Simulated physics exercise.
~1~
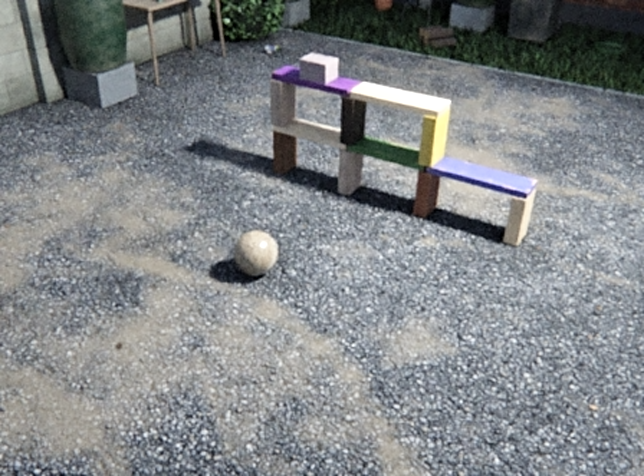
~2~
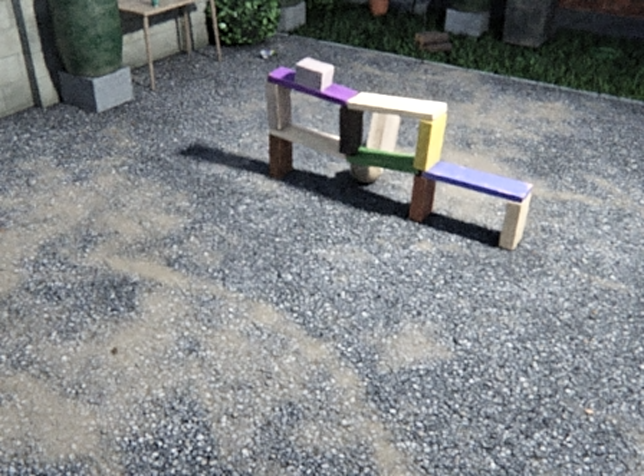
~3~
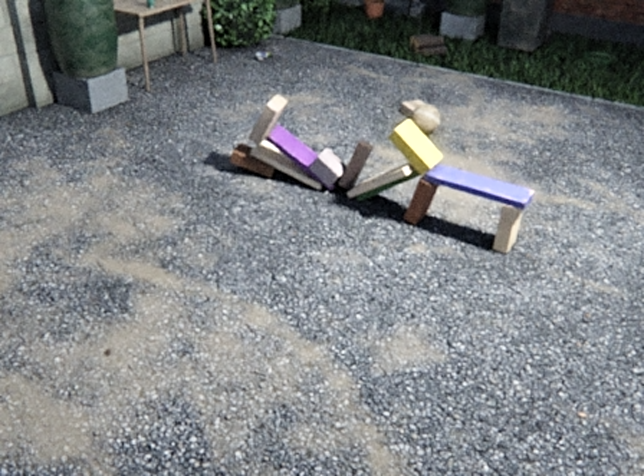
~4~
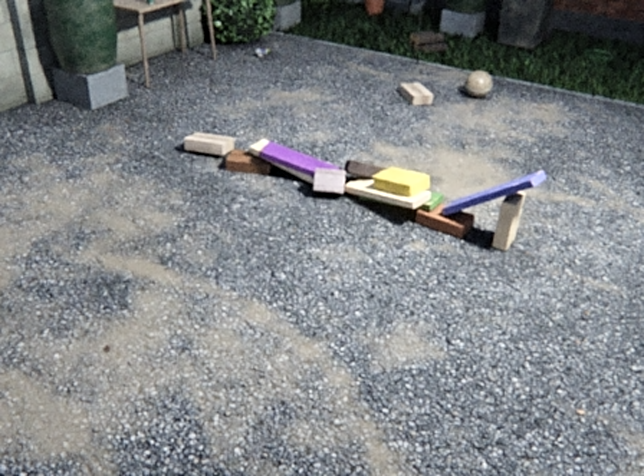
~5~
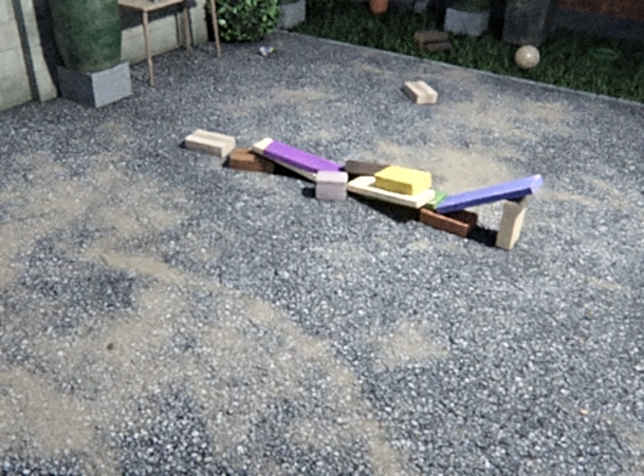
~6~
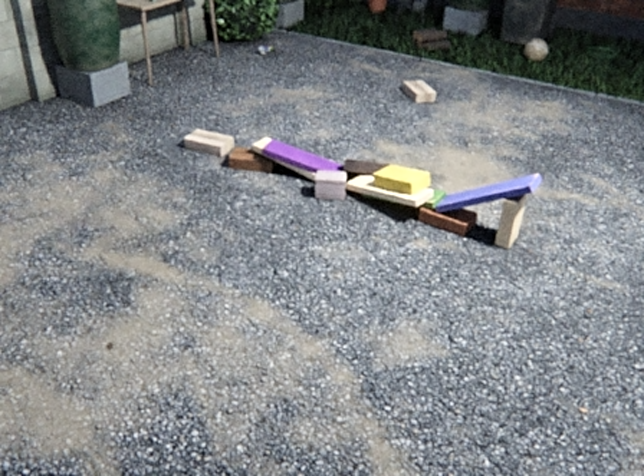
Stone ball rolling across gravel into a two-level block structure, toppling most of it into a heap and rolling away behind.
